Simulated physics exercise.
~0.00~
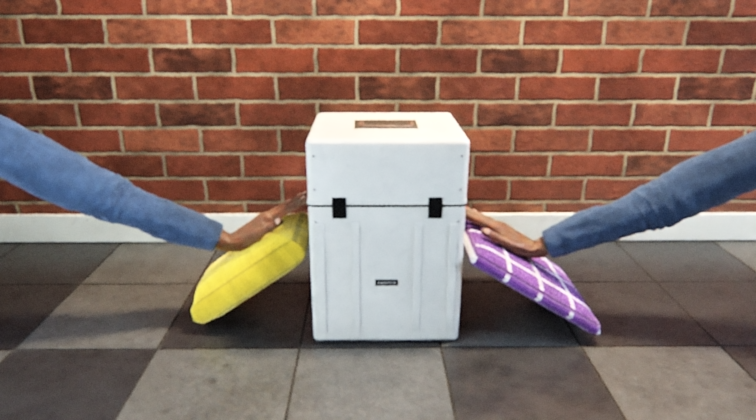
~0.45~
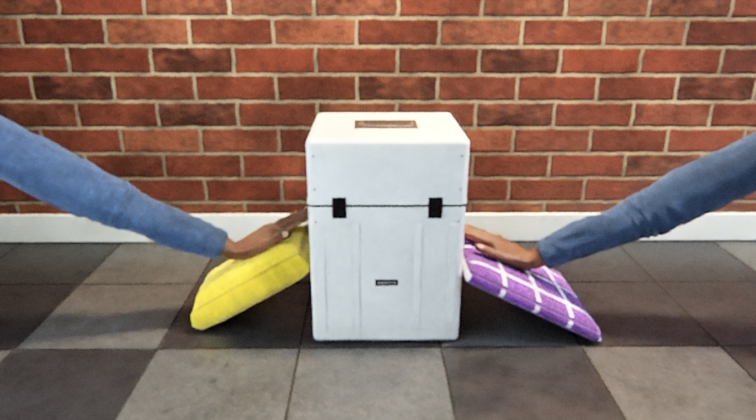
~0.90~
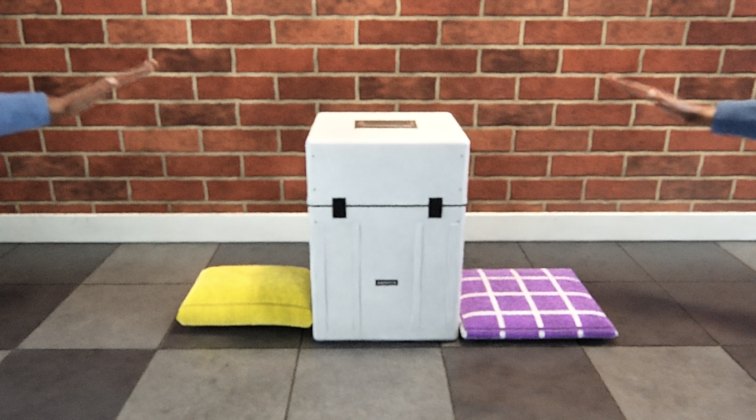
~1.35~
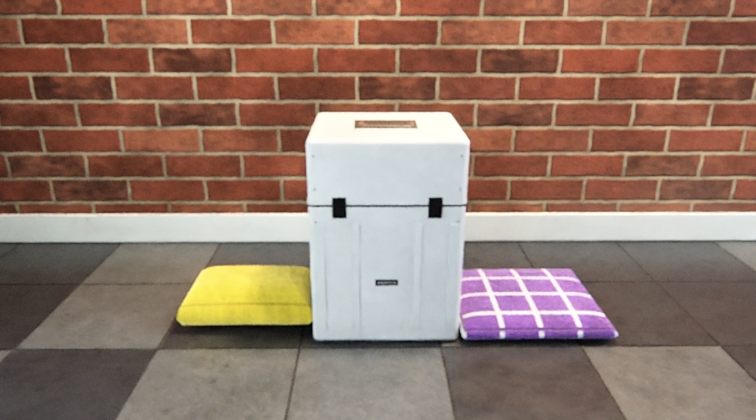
On a smooth tiled floor before a red brick wall, a white chest with black latches stands between two leaning cushions. A hand on the left holds a yellow soft bag tilted against one side, while a hand on the right holds a purple seat pad with white lines against the other. Both cushions sink slightly under the hands. Then the hands let go and draw back, and each cushion slides down flat. With the hands gone, both lie still on the floor beside the chest, which has not moved.
